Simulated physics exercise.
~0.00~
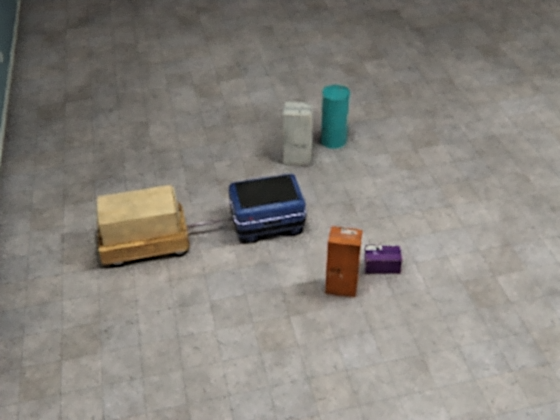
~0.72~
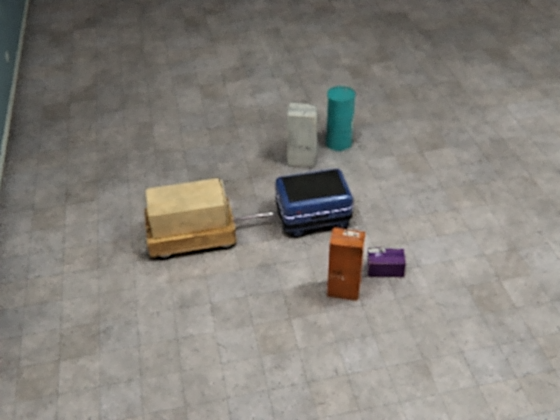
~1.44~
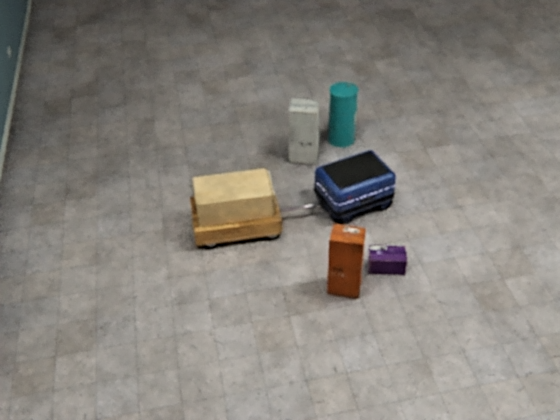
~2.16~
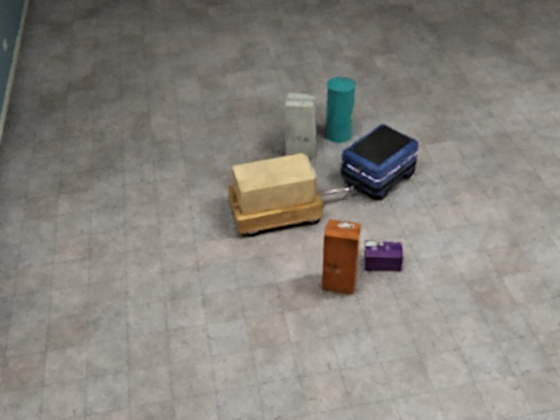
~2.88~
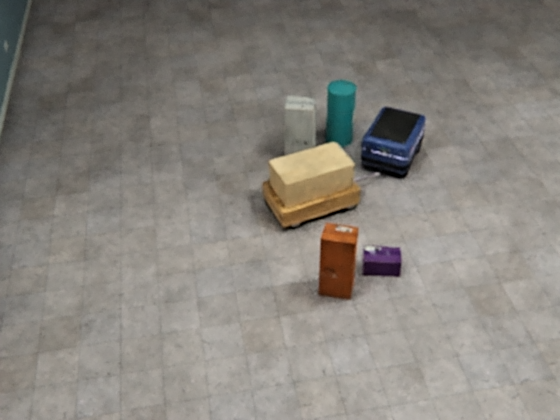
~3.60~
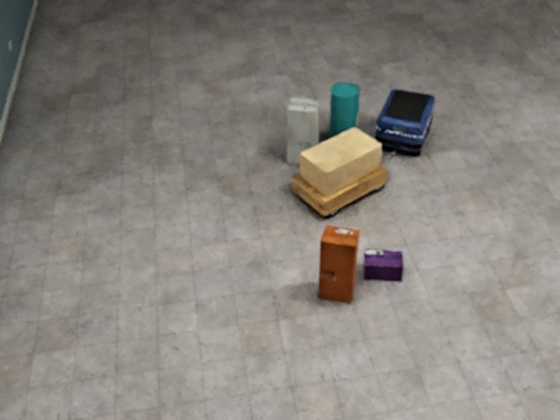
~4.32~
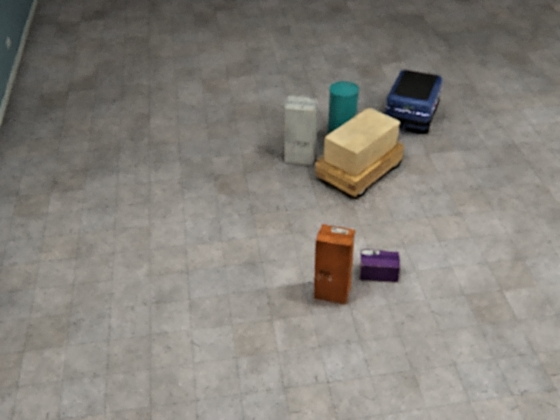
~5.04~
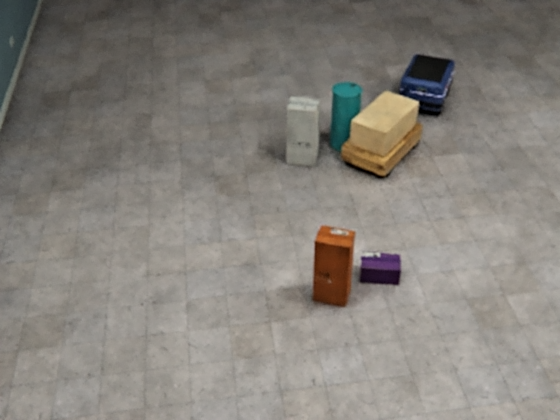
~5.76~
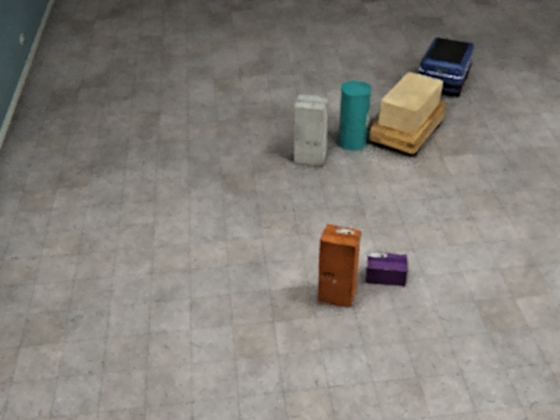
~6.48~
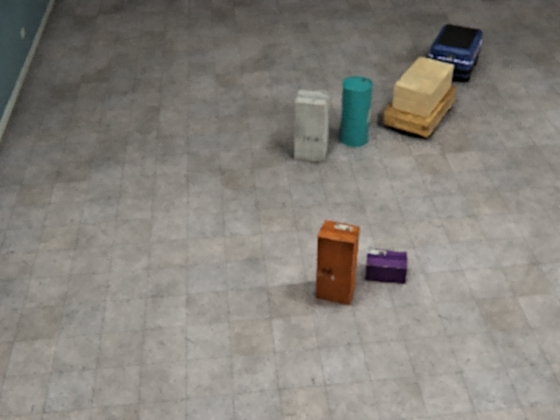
On a grey tiled floor, a small blue tug pulls a yellow cart rightward between a turquoise drum and white box and an orange and a purple box, then curves away past the drum toward the upper right, leaving all four objects standing in place.
